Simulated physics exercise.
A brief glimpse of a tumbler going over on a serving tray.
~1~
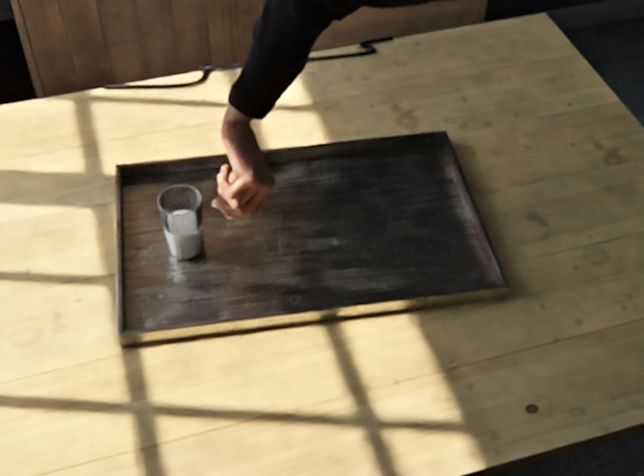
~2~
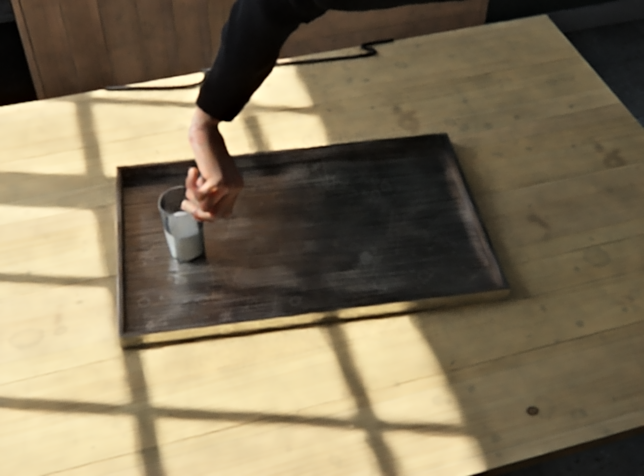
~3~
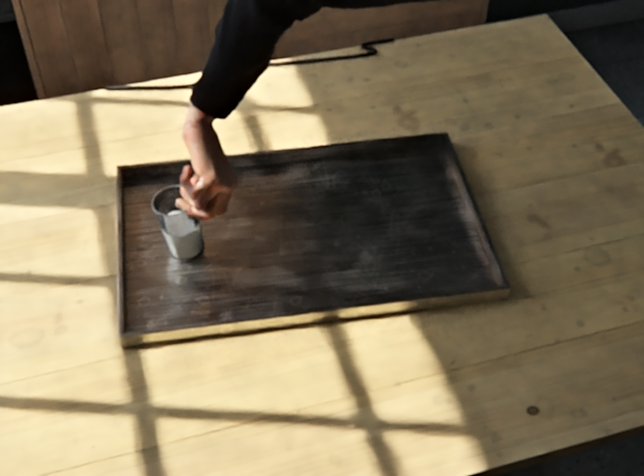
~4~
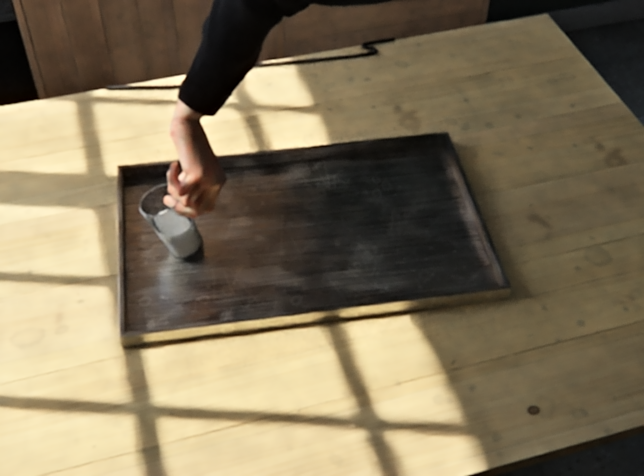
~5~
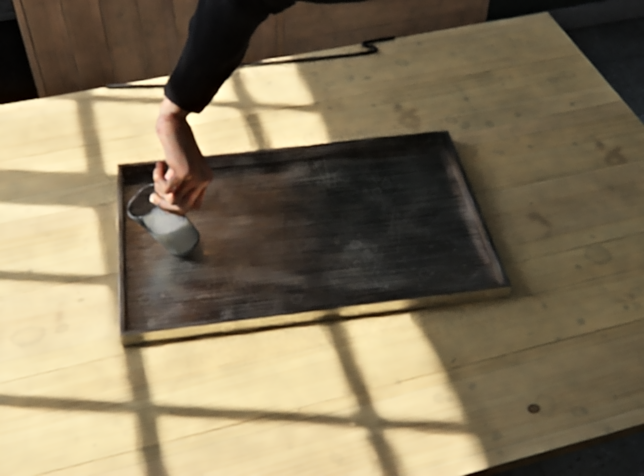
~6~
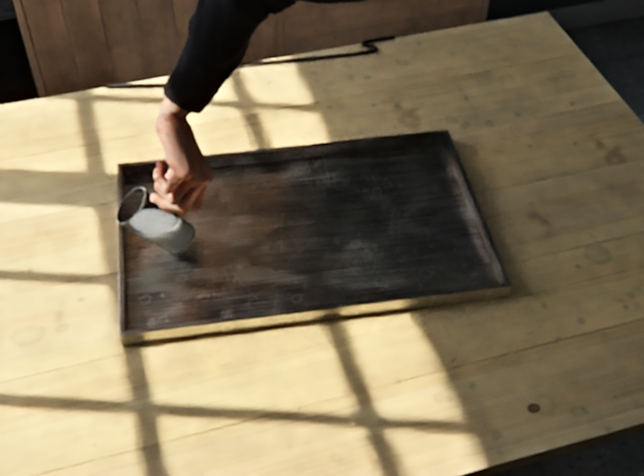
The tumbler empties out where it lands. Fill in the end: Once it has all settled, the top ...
Once it has all settled, the top has some on it.
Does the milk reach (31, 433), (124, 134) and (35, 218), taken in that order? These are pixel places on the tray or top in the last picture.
The first spot ends up outside the spill, the second outside the spill, and the third inside the spill.
Next, the tumbler lies across the rim; the puddle covers about as much as a plate; the table is getting wet.
After that, the puddle covers about as much as a tray; the table is getting wet.
Finally, the puddle covers about as much as a tray; the table is getting wet.
